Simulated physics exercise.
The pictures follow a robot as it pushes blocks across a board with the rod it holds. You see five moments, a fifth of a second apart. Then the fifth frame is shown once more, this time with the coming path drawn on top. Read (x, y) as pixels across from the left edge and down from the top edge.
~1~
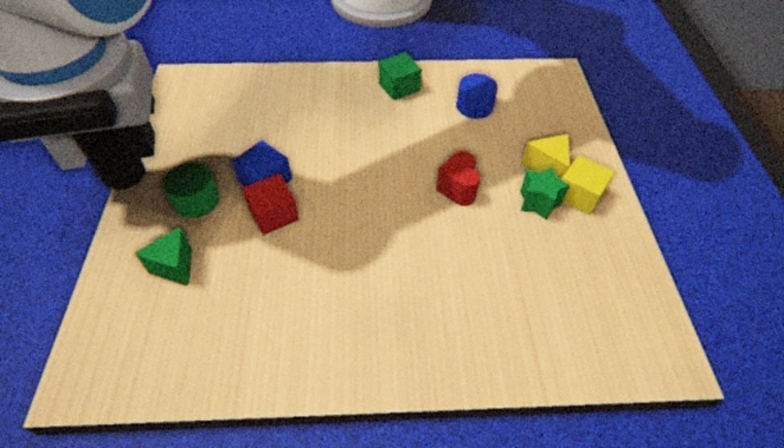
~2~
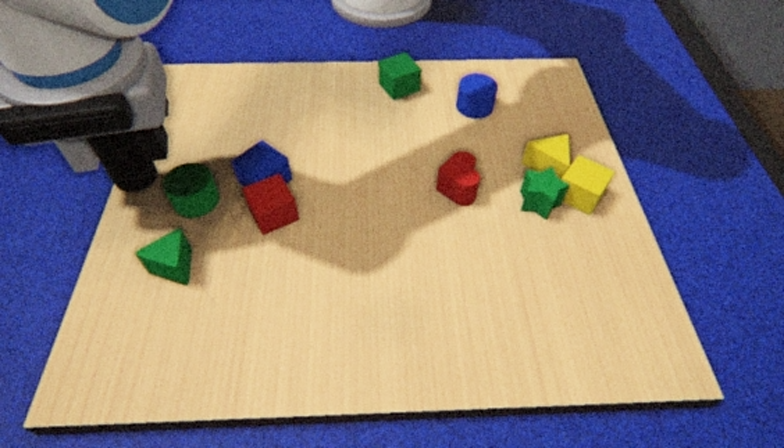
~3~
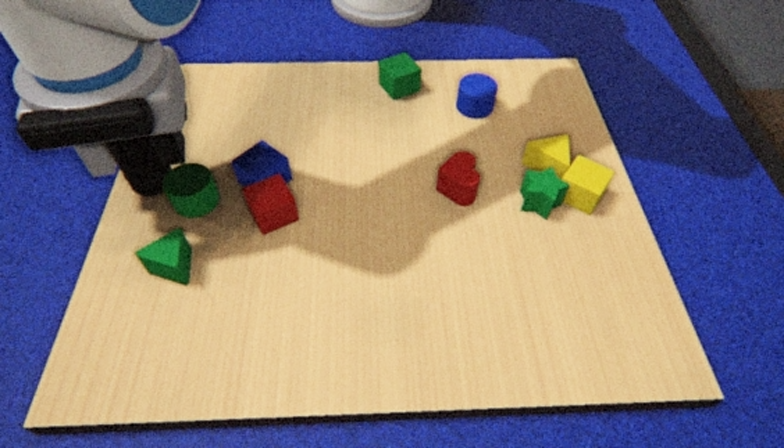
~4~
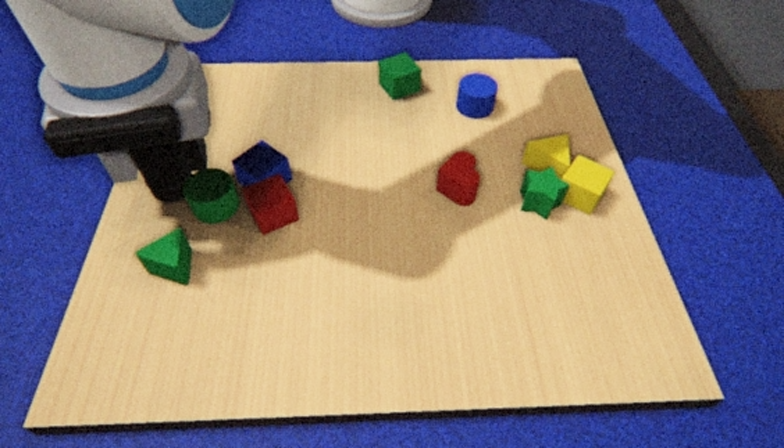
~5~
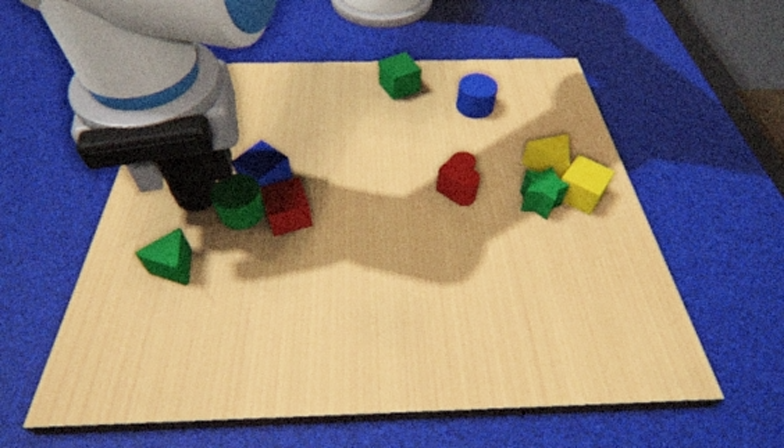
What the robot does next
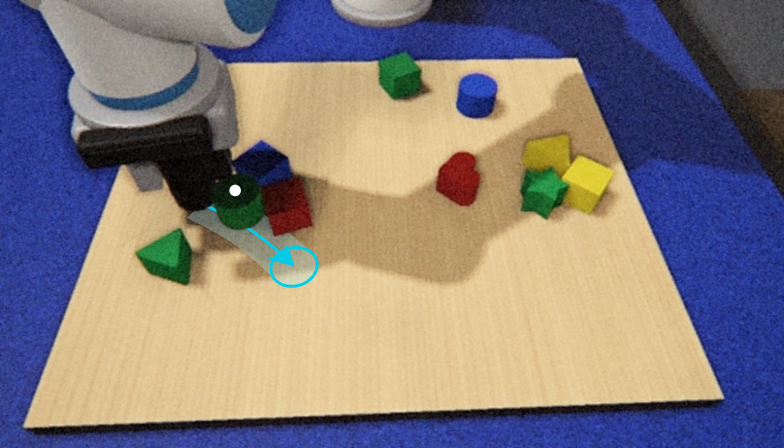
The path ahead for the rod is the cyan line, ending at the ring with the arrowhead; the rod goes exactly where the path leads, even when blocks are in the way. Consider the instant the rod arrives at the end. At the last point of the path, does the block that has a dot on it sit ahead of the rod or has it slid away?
The block that has a dot on it is left behind or beside.
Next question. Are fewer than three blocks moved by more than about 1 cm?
Yes
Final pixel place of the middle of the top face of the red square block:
The answer is (357, 187).
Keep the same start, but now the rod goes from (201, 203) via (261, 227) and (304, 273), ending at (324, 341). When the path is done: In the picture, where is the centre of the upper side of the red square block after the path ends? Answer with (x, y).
Near (370, 192).
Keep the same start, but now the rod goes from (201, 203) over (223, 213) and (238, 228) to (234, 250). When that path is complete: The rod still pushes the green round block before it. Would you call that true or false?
That claim is false.
The drawn path runs from (201, 203) via (250, 230), ending at (294, 266); the dot is on the green round block.
On the path given first. One third of the way, rod at (232, 213); green round block at (274, 197); blue square block at (265, 158), turned 15° anticlockwise; red square block at (320, 196), turned 25° clockwise.
Two thirds of the way, rod at (263, 234); green round block at (306, 207); blue square block at (265, 158), turned 15° anticlockwise; red square block at (349, 190).
At the end, rod at (292, 260); green triangle not moved; green round block at (327, 218); blue square block at (265, 158), turned 15° anticlockwise; red square block at (357, 187).
